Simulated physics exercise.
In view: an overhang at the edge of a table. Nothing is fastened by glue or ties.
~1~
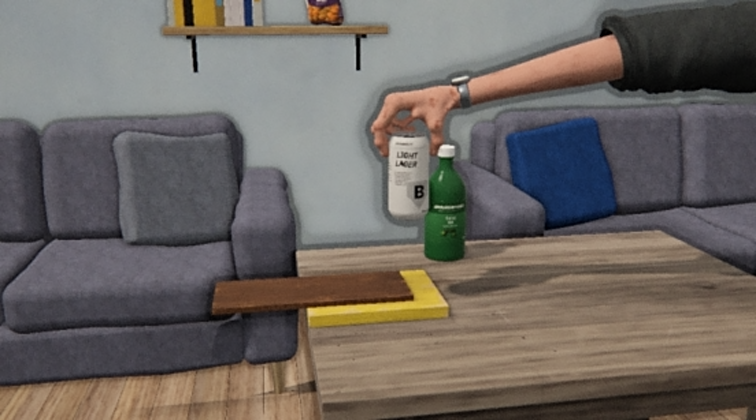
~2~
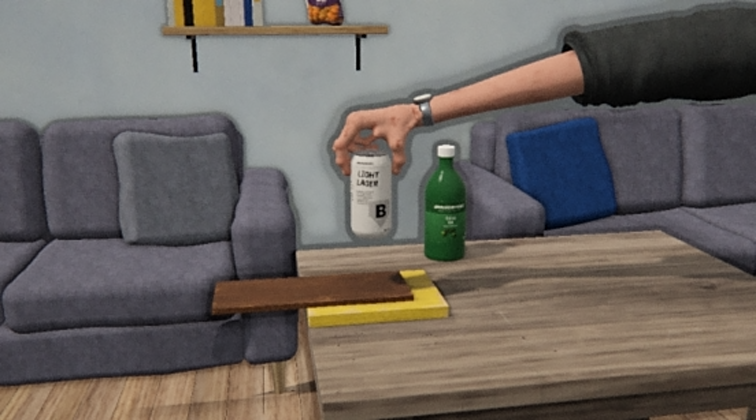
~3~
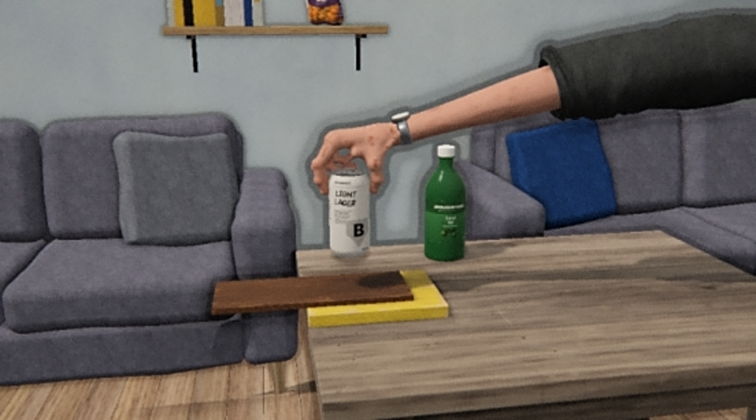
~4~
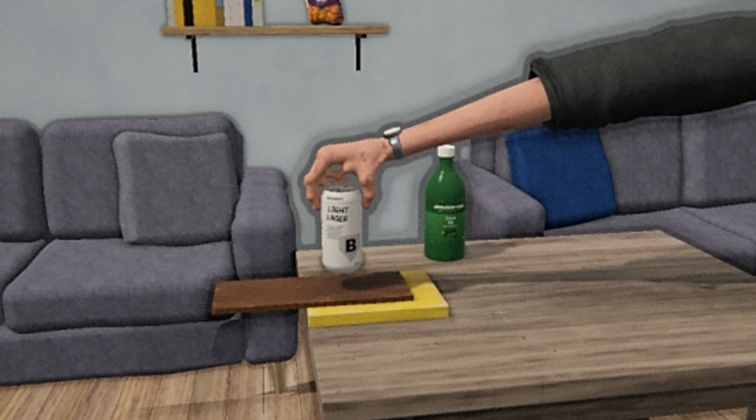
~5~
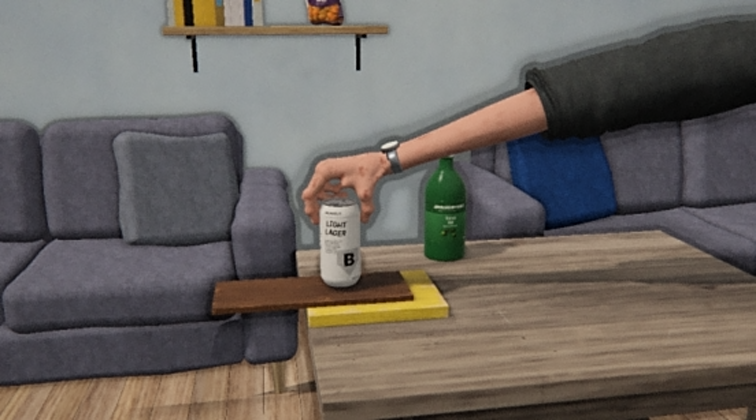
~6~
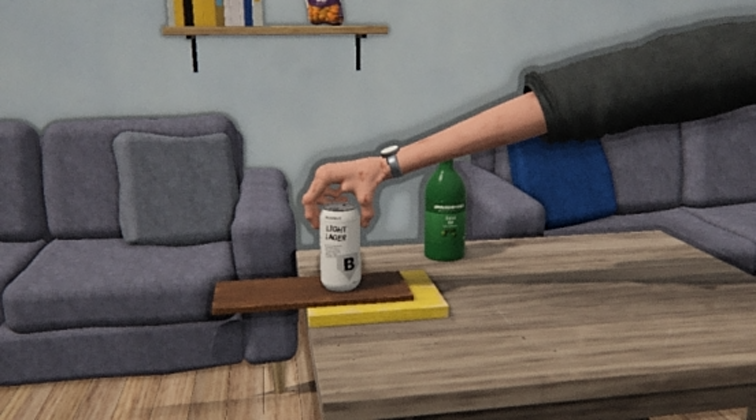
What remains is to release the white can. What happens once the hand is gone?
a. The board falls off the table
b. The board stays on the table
Option b: The board stays on the table.
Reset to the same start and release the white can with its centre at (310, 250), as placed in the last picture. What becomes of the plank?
In that case it does not fall.
Then, 0.30 s past the last view, nothing moves.
Then, 0.60 s past the last view, white can resting near (340, 247).
Finally, all 4 still in place. Final places as the last picture's camera would see them, white can near (340, 247). The plank keeps its balance.
